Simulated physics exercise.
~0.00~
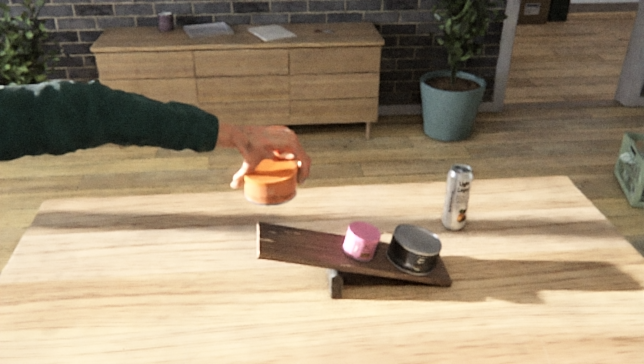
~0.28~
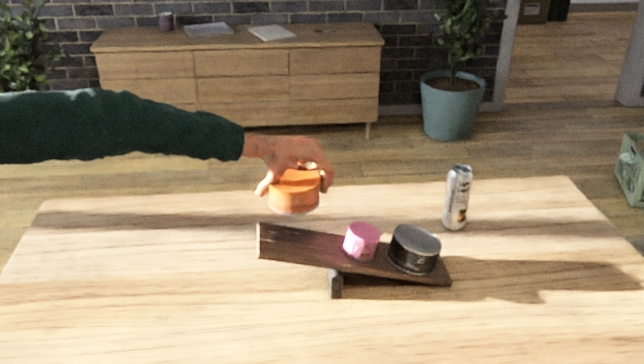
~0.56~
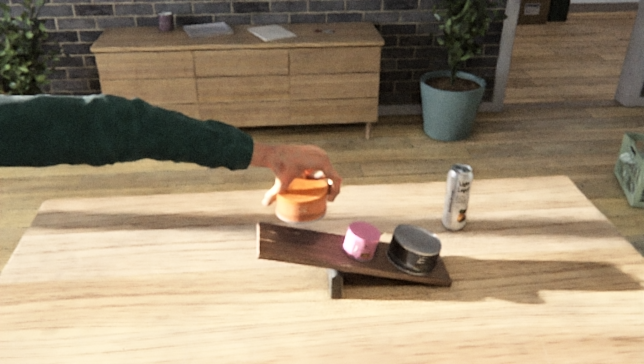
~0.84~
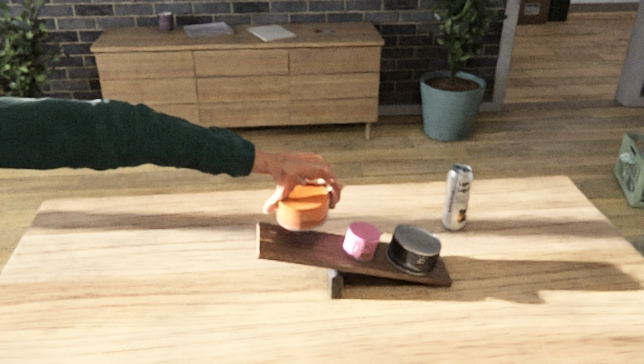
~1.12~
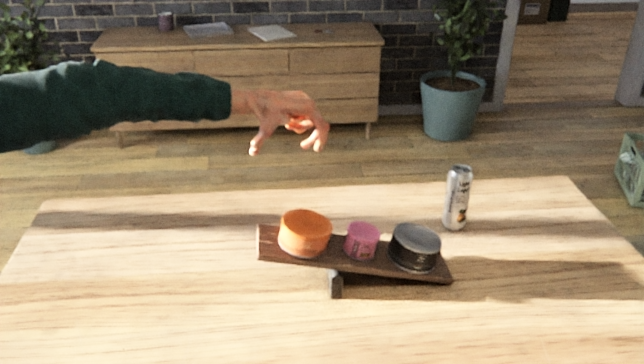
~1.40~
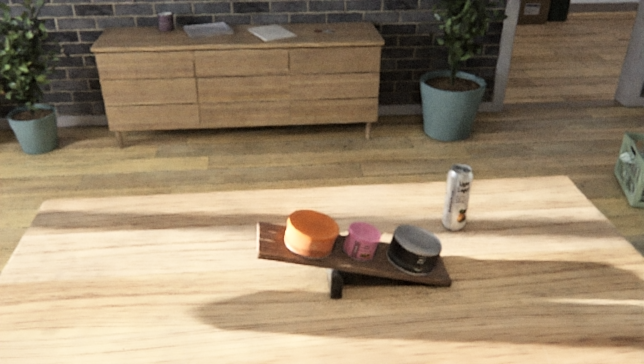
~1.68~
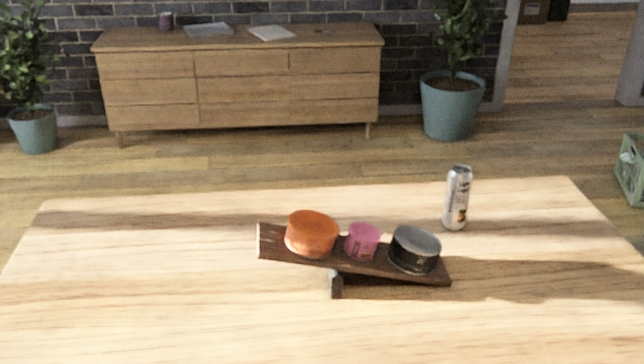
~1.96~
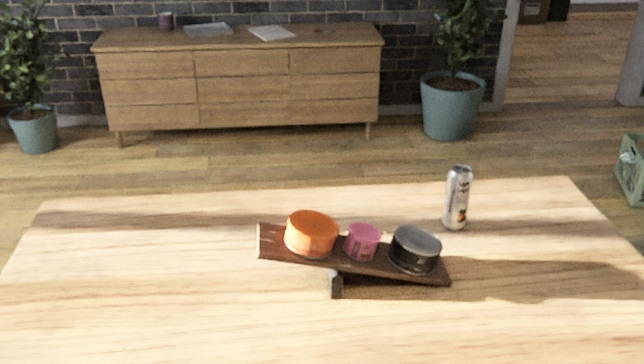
A hand lowering an orange tub onto the raised left end of a tilted plank and withdrawing, the plank staying right-end down.
